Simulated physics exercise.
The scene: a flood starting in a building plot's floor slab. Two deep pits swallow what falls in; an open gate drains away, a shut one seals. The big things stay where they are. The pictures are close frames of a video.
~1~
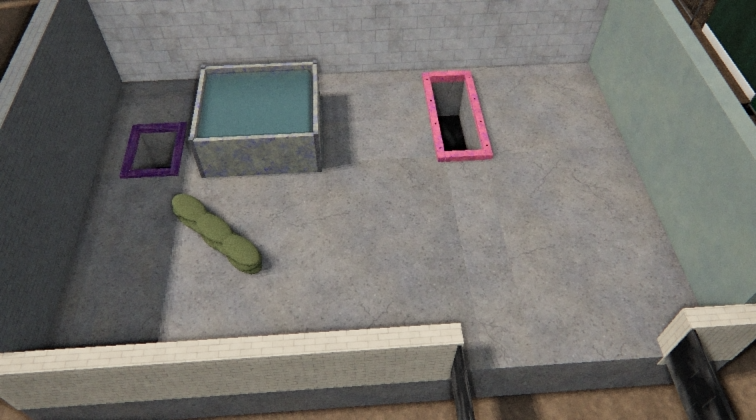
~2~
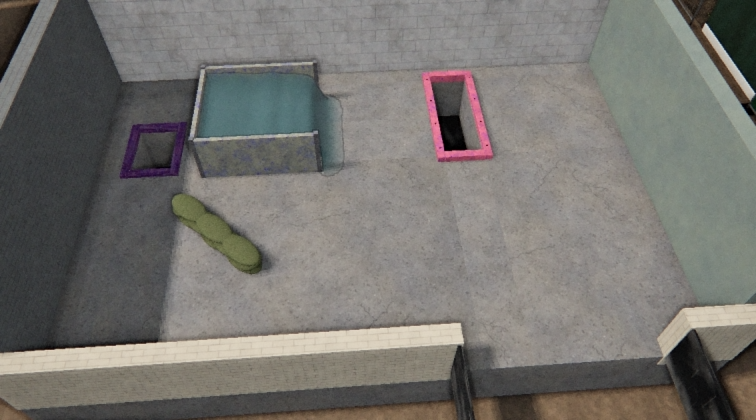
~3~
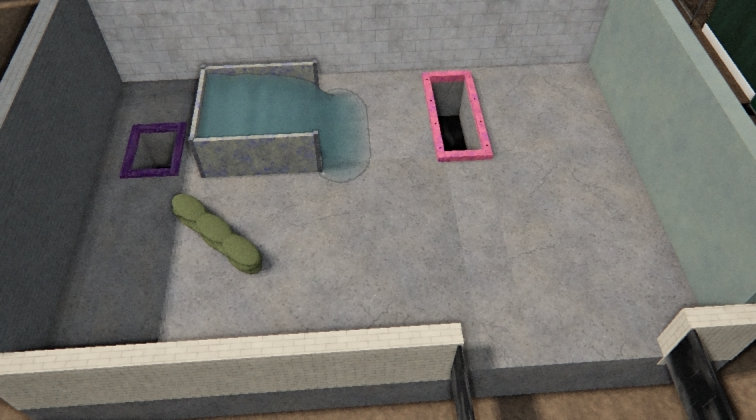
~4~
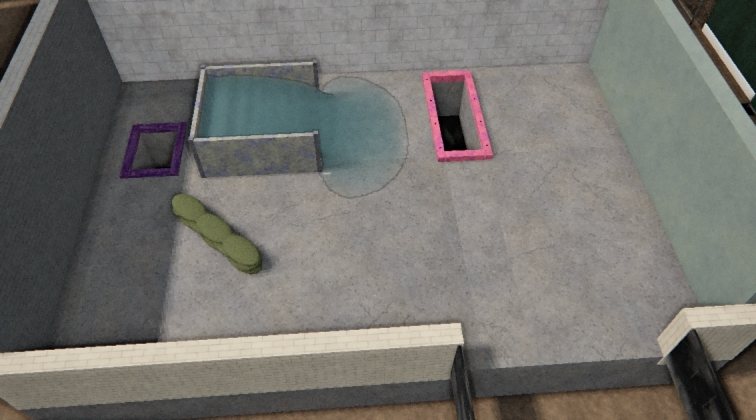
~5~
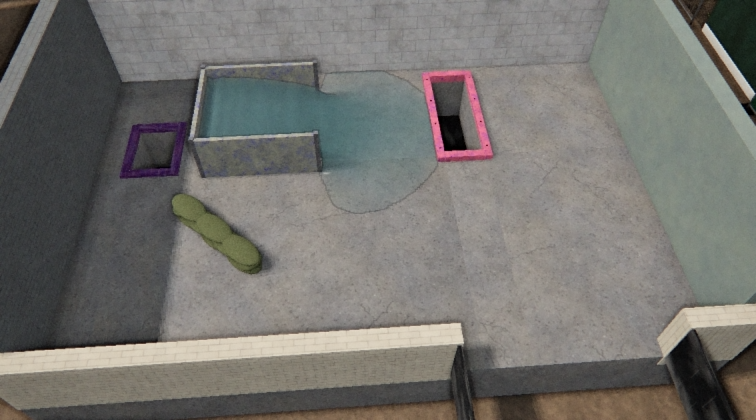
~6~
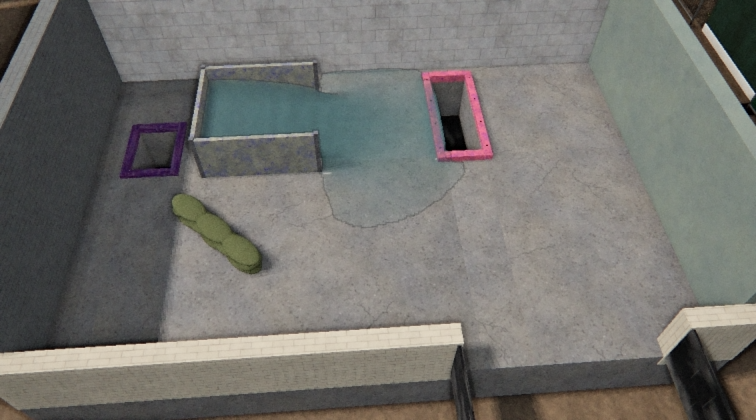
Walled concrete floor slab with two framed pits, water pouring from a tank's open right side and spreading to the pink-framed pit.
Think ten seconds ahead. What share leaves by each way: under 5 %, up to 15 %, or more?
One by one: The gate takes over 15 %; the pink pit takes over 15 %; the purple pit takes under 5 %.
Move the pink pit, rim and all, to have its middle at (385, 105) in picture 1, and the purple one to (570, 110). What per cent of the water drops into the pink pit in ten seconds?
Roughly, in per cent: Pink 45.
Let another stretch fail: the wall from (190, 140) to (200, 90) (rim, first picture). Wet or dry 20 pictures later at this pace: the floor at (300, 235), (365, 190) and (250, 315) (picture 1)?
One after the other: Not flooded, clear, under water.
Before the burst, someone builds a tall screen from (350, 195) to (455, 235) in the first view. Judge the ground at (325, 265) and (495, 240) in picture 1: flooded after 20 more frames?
One after the other: Free of water, covered.
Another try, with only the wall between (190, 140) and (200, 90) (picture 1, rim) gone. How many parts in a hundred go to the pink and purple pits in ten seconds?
In per cent: Pink 0, purple 55.
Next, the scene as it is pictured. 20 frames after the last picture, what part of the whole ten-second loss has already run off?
Close to 65 %.
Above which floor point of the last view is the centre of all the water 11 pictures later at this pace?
Around (374, 140).
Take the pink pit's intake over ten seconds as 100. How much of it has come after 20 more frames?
Close to 100 %.
A moment on, water covers 25 % of the floor; the gate 0 %, the pink pit 14 %, the purple pit 0 %.
Next, water covers 40 % of the floor; the gate 0 %, the pink pit 27 %, the purple pit 0 %.
Then, water covers 40 % of the floor; the gate 1 %, the pink pit 33 %, the purple pit 0 %.
Later, water covers 60 % of the floor; the gate 9 %, the pink pit 34 %, the purple pit 0 %.
In the end, water covers 70 % of the floor; the gate 19 %, the pink pit 34 %, the purple pit 0 %.
